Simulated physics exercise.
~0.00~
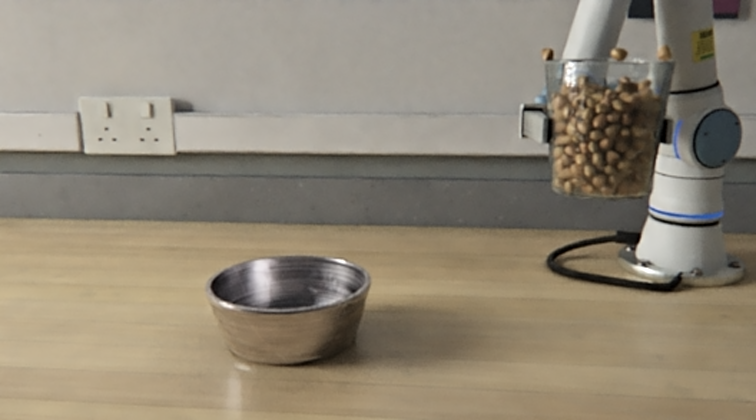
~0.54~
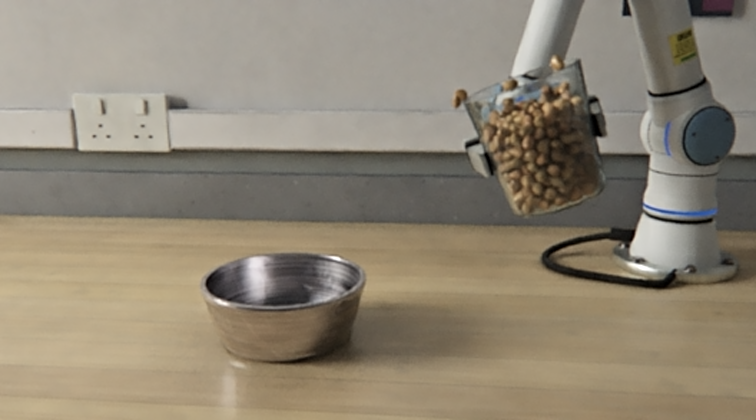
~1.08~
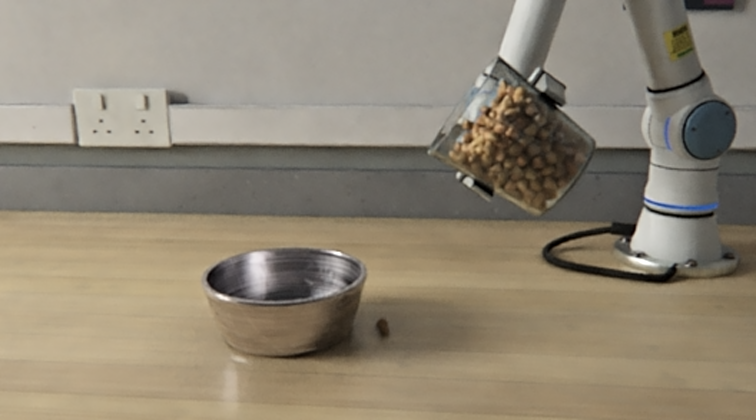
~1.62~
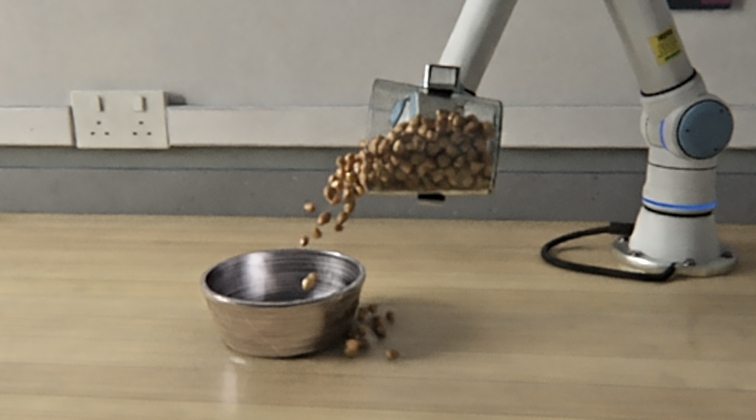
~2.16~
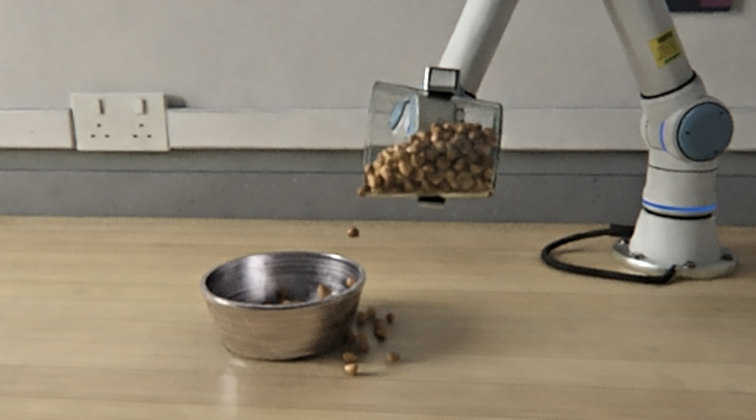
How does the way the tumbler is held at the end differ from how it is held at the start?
At the start the gripper holds the tumbler upright, and at the end the tumbler is on its side with its mouth facing left.
